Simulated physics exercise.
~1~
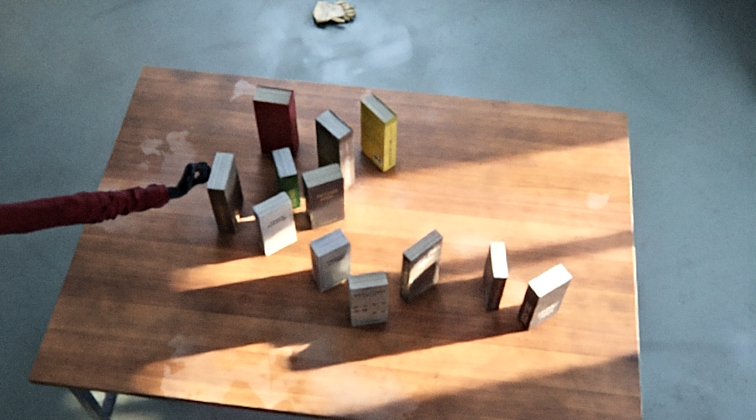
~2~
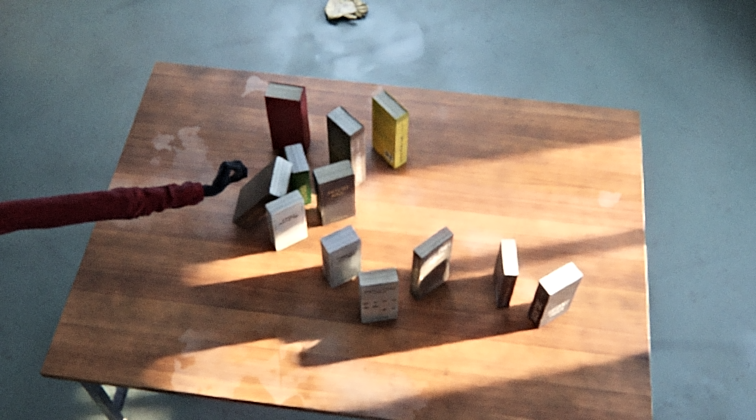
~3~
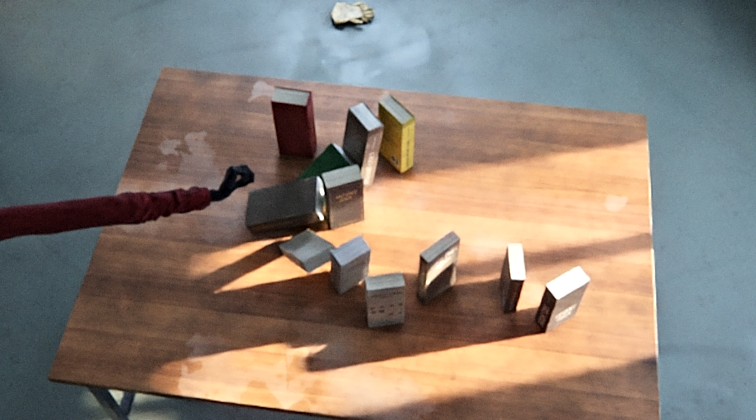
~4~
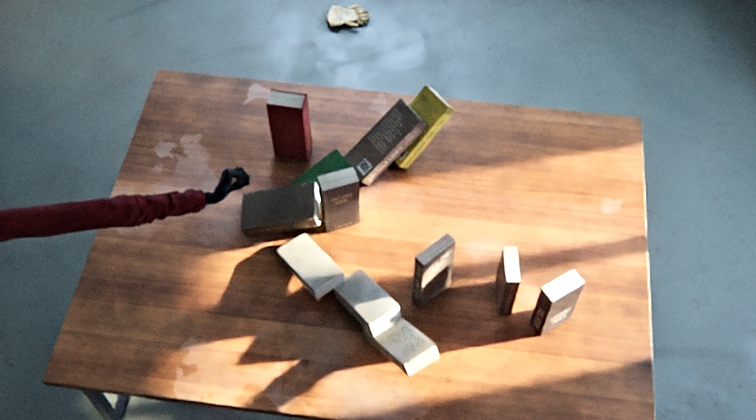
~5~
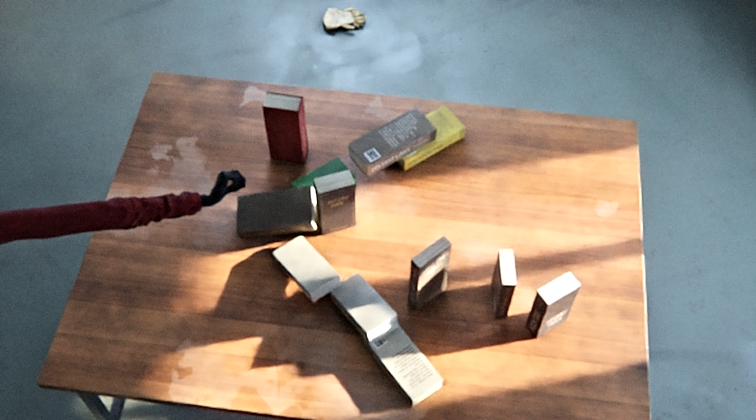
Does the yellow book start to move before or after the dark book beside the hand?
After it. The dark book beside the hand tips first, while the yellow book is still upright, and the yellow one only leans over later.
A red-sleeved arm nudging a dark book over on a wooden table, toppling several others including the yellow; five stay standing.
